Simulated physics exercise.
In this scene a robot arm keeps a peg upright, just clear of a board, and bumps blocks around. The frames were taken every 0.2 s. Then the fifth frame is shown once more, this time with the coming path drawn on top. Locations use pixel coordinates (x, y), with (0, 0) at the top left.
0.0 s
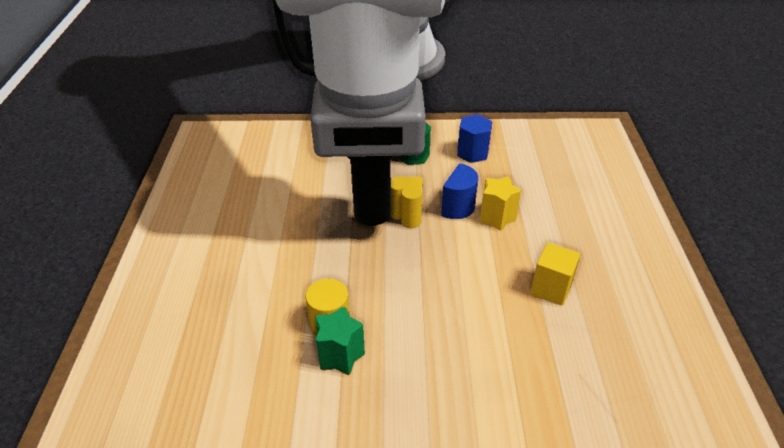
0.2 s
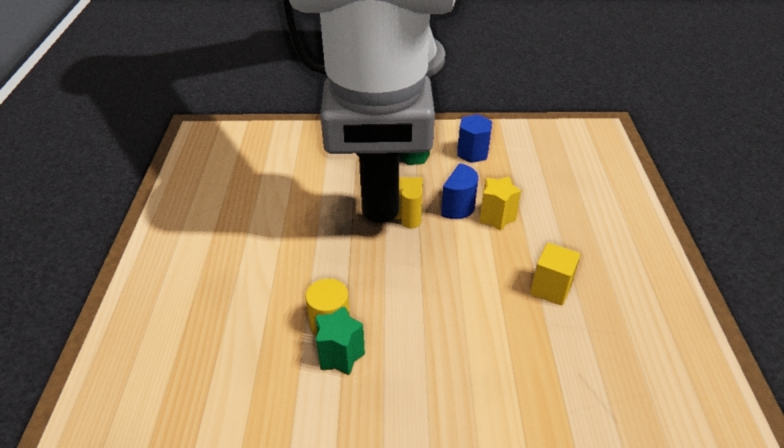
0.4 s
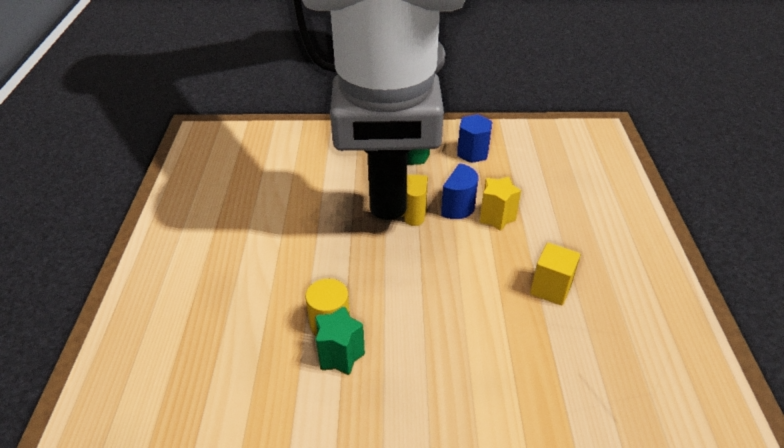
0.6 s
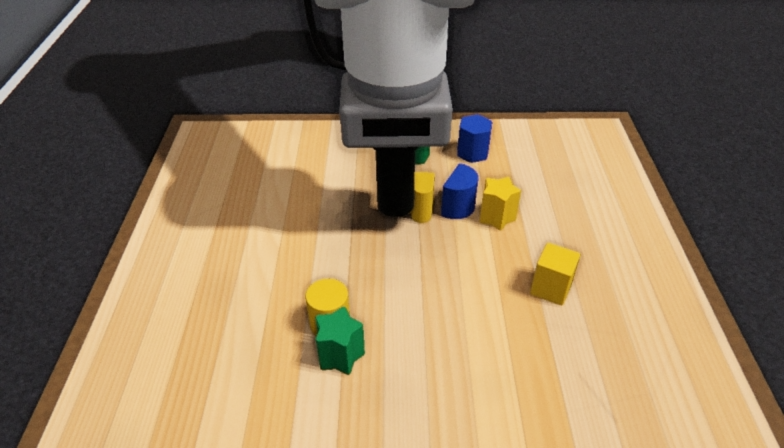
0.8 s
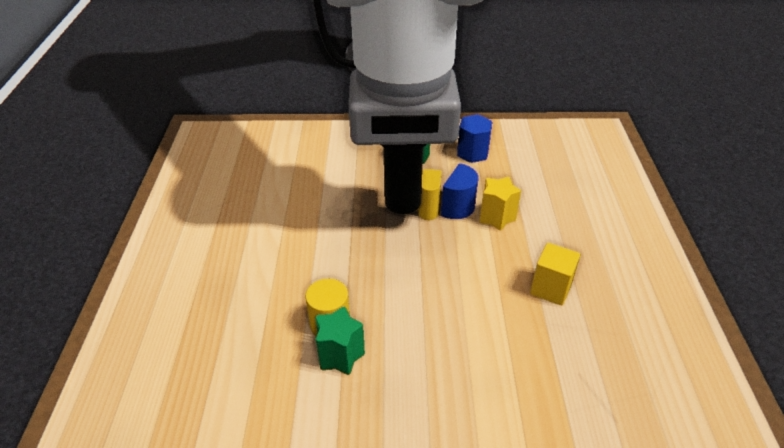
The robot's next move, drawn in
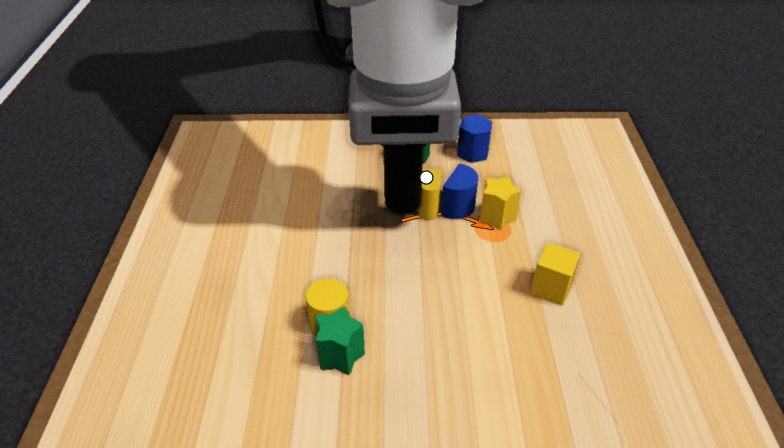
On a wooden board, a robot arm nudges a yellow block right toward a blue one.
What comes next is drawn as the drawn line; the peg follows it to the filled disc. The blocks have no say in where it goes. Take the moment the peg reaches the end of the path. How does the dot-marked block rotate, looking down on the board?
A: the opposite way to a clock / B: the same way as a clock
My answer is option A.
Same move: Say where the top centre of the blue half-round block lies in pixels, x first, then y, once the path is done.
The point I'd pick in the picture is (499, 170).
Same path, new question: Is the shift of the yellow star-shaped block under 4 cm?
My answer is yes.
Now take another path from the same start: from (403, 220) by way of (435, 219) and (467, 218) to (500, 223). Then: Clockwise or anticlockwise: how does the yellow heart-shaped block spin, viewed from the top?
From the top, the block rotates counterclockwise.
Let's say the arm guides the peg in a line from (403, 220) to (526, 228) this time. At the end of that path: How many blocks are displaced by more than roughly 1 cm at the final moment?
Expect three or more.
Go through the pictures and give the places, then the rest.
In the first picture, peg tip at (373, 214); block tops, yellow heart-shaped block at (408, 185); blue half-round block at (462, 177); yellow star-shaped block at (501, 187); yellow square block at (559, 258).
In the second picture, peg at (380, 211); blocks unchanged.
In the third picture, peg at (388, 208); yellow heart-shaped block at (412, 183).
In the fourth picture, peg at (396, 205); yellow heart-shaped block at (419, 180).
In the fifth picture, peg at (403, 202); yellow heart-shaped block at (426, 178); blue half-round block at (462, 177); yellow star-shaped block at (501, 187); yellow square block at (559, 258).
Path on the board, from (403, 220) through (433, 215) and (464, 217) to (493, 229); the dot is on the yellow heart-shaped block.
What follows on the original path. Halfway along, peg at (452, 197); yellow heart-shaped block at (456, 165), turned 35° anticlockwise; blue half-round block at (488, 172); yellow star-shaped block at (510, 187), turned 35° clockwise.
At the end, peg at (496, 211); yellow heart-shaped block at (457, 165), turned 40° anticlockwise; blue half-round block at (499, 170), turned 50° anticlockwise; yellow star-shaped block at (526, 190), turned 35° clockwise; yellow square block in place.
